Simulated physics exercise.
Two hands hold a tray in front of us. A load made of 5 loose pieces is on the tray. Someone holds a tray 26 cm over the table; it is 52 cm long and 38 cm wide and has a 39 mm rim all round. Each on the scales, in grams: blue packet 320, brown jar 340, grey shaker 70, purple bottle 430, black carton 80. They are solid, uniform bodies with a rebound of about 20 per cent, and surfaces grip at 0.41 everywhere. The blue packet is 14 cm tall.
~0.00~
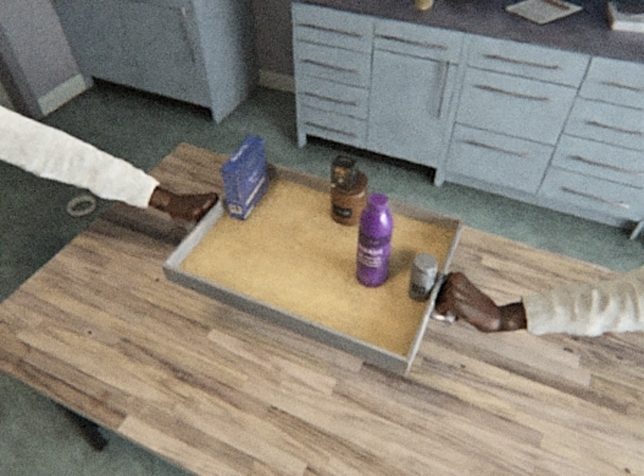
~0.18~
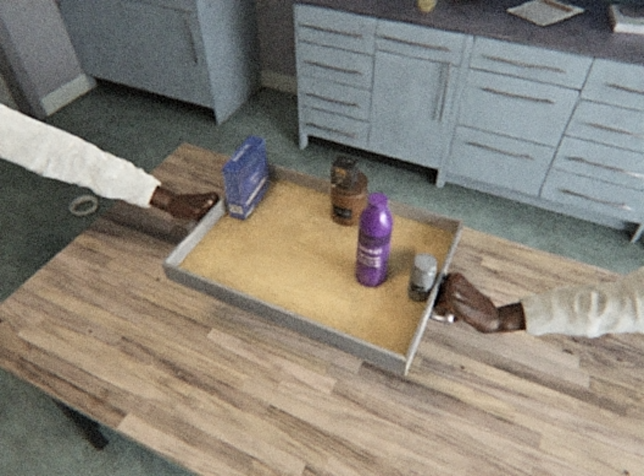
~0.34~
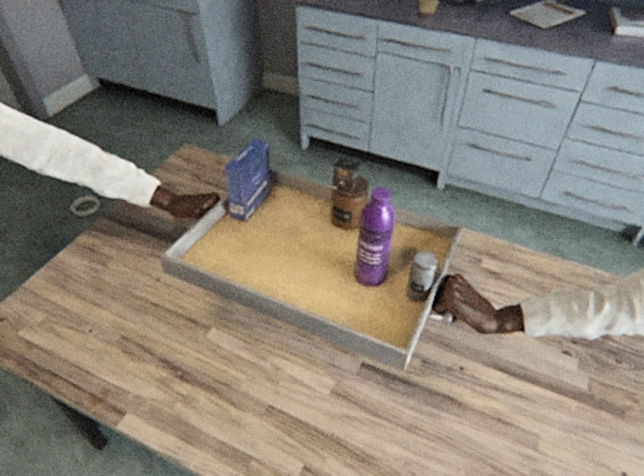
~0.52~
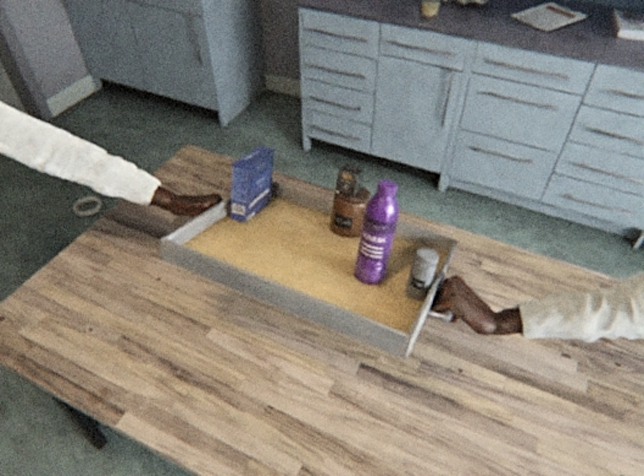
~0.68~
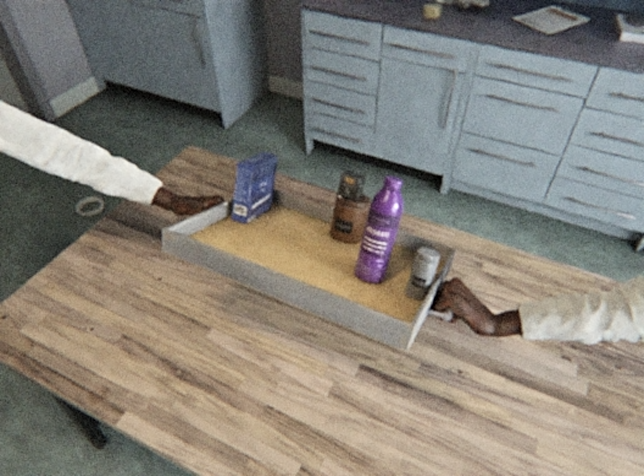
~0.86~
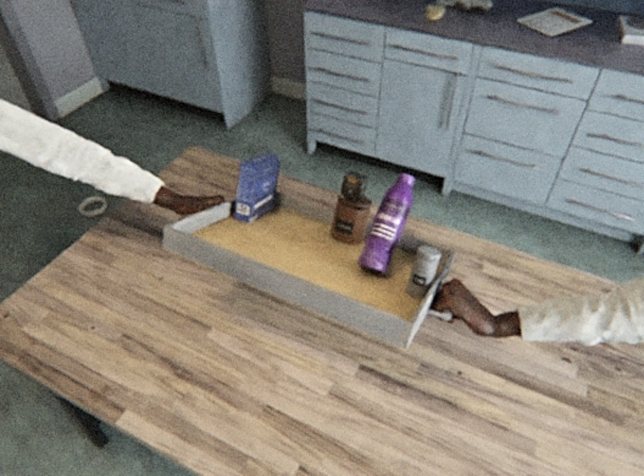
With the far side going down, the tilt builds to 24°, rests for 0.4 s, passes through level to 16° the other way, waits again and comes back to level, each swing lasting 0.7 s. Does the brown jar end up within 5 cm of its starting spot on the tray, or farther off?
It stays within 5 cm.
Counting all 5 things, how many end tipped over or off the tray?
Tally: 2.
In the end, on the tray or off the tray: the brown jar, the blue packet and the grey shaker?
Final state - the brown jar stays within bounds; the blue packet stays within bounds; the grey shaker stays within bounds.
Around 1.26 s, tilt 23°, far edge down; black carton now off the tray; purple bottle on its side; grey shaker shifted 6 cm.
Around 1.56 s, tilt 3°, far edge down; purple bottle on its side; grey shaker shifted 11 cm; blue packet shifted 4 cm.
Around 2.26 s, tilt 16°, near edge down; purple bottle on its side; grey shaker shifted 11 cm; blue packet shifted 4 cm.
Finally (3.5 s), off the tray, black carton; on their side or leaning hard on the tray, purple bottle; not toppled but over 5 cm from the start, grey shaker; the other 2 still in place (within 5 cm). Final places as that camera would see them, brown jar near (351, 200).
